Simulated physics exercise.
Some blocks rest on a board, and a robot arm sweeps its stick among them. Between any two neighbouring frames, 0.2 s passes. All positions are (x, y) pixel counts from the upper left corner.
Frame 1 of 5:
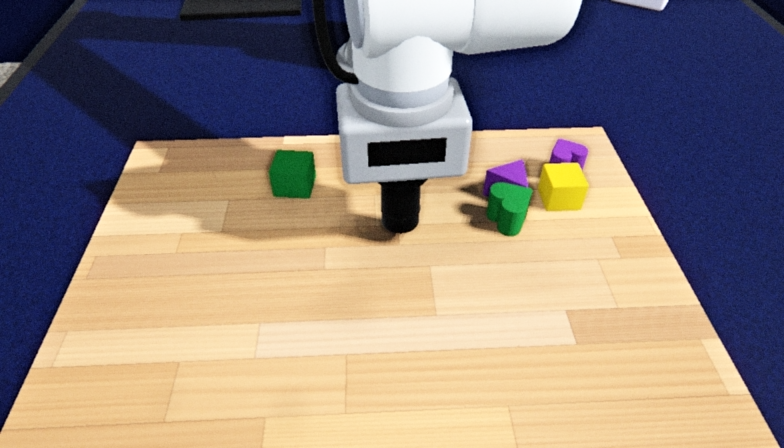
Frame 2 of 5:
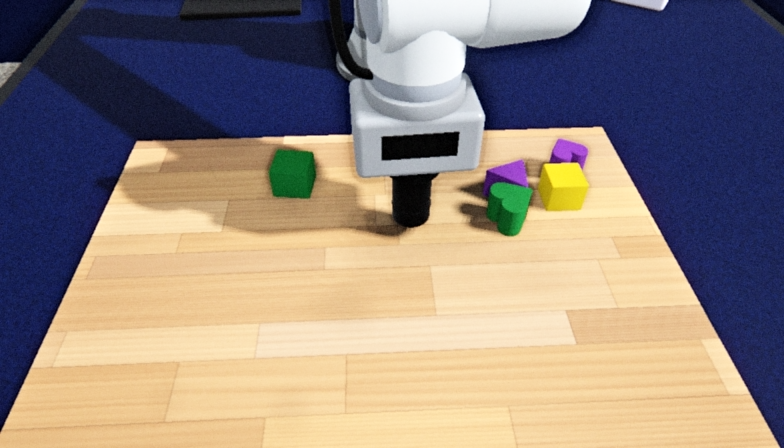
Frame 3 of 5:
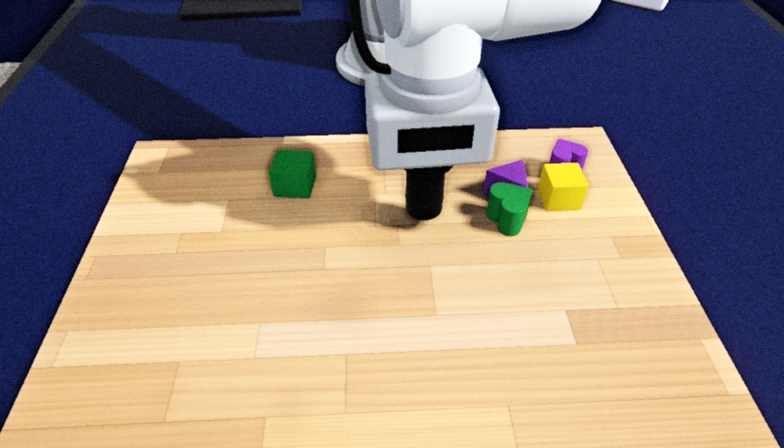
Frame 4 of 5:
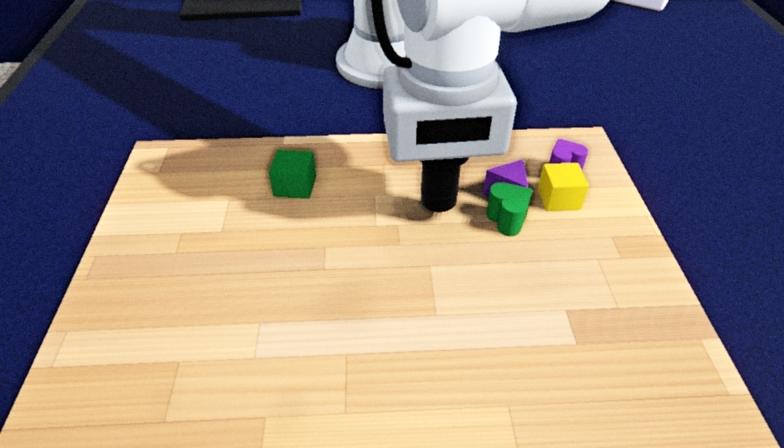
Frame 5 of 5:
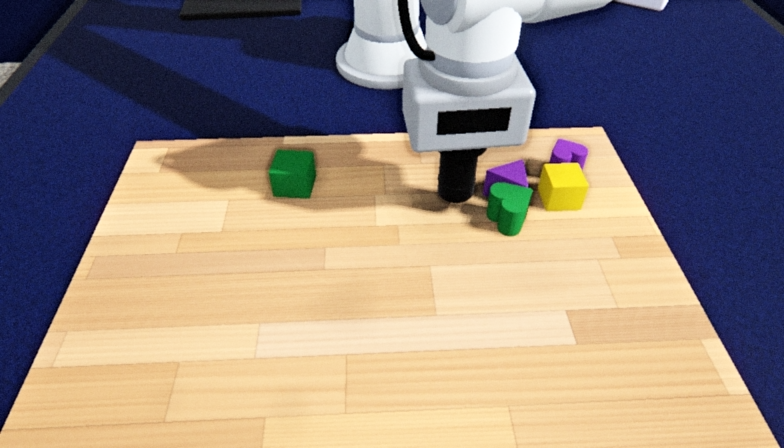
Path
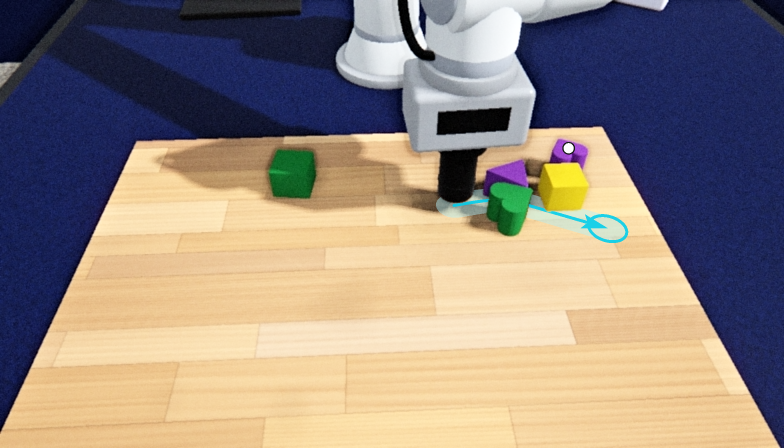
To begin with, a robot arm holds its black stick upright over a wooden board, between a green cube on the left and a cluster of purple, green and yellow blocks on the right. The arm then moves the stick steadily rightward and slightly away, nearing the cluster, while the blocks stay still.
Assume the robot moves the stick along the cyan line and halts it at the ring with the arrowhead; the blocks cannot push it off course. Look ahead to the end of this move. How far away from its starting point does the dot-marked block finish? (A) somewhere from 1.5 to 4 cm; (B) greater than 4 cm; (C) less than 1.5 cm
(C)
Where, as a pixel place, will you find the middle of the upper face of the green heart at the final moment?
It ends at (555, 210).
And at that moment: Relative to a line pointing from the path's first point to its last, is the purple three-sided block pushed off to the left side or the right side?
Measured against the direction from start to end, the purple three-sided block shifts toward the left-hand side.
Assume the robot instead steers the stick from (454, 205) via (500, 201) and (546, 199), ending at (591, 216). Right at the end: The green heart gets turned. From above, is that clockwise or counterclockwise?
The answer is clockwise.
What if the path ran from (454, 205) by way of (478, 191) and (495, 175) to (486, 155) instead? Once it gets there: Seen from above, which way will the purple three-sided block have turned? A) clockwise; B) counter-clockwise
It's A.
The line goes from (454, 205) over (503, 201) and (554, 213) to (608, 228); the dot is on the purple heart.
The first path, step by step. One third of the way, stick (507, 188); purple three-sided block (536, 167); green heart (531, 201), turned 45° clockwise; yellow square block (569, 173), turned 15° clockwise.
Two thirds of the way, stick (559, 200); purple three-sided block (558, 166); green heart (553, 210); yellow square block (593, 172); purple heart (576, 145).
At the end, stick (613, 215); purple three-sided block (558, 166); green heart (555, 210), turned 140° clockwise; yellow square block (605, 174), turned 50° anticlockwise; purple heart (576, 145).
